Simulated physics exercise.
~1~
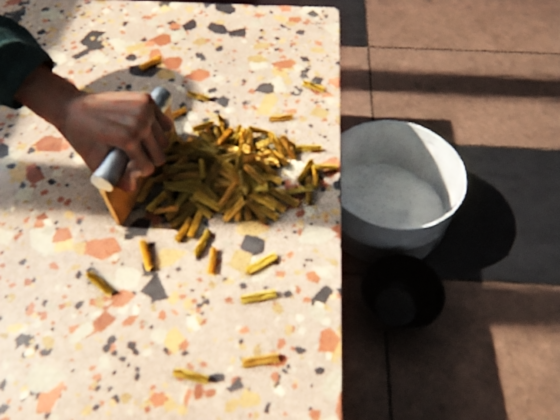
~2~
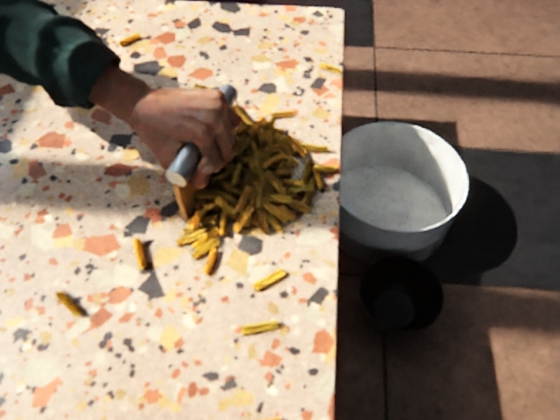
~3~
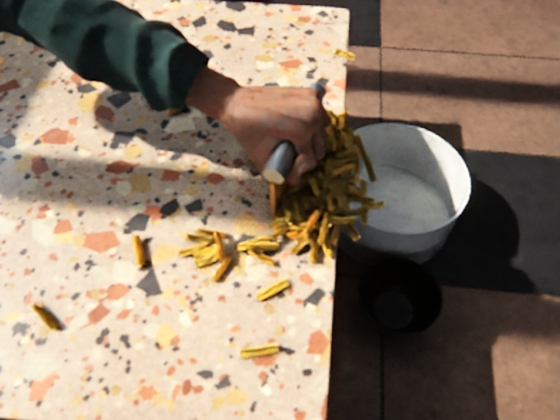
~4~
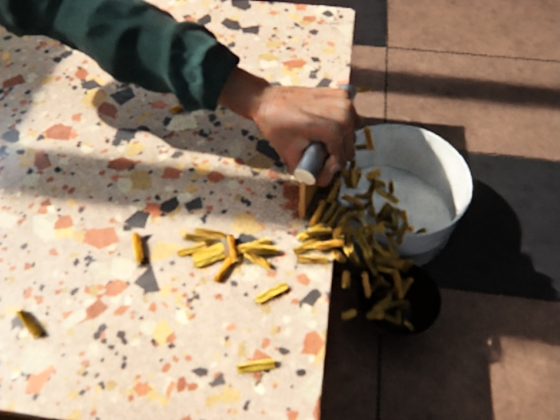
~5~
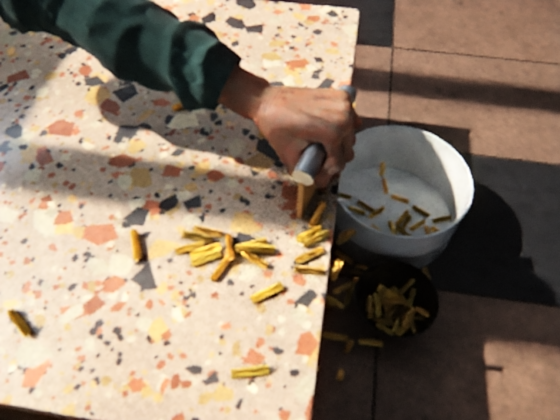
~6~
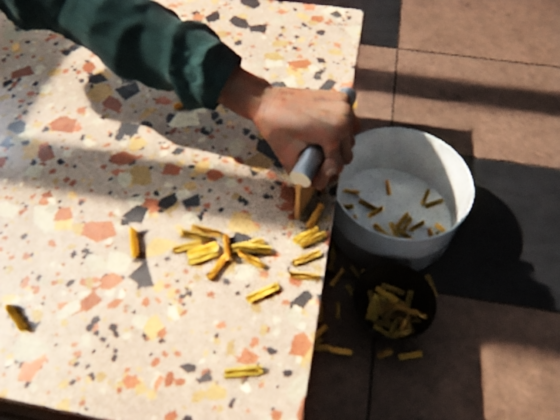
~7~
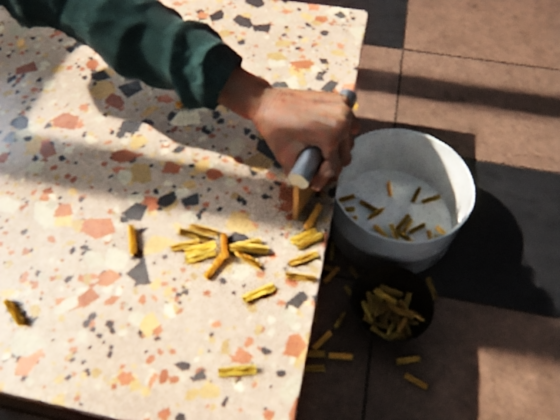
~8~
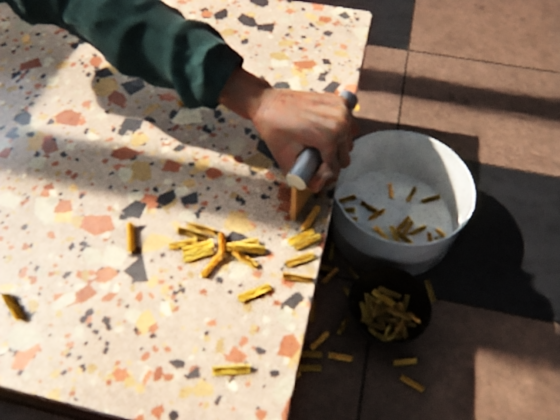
A hand with a scraper pushes dry pasta right, spilling pieces off a speckled tabletop into white and black containers and beyond.
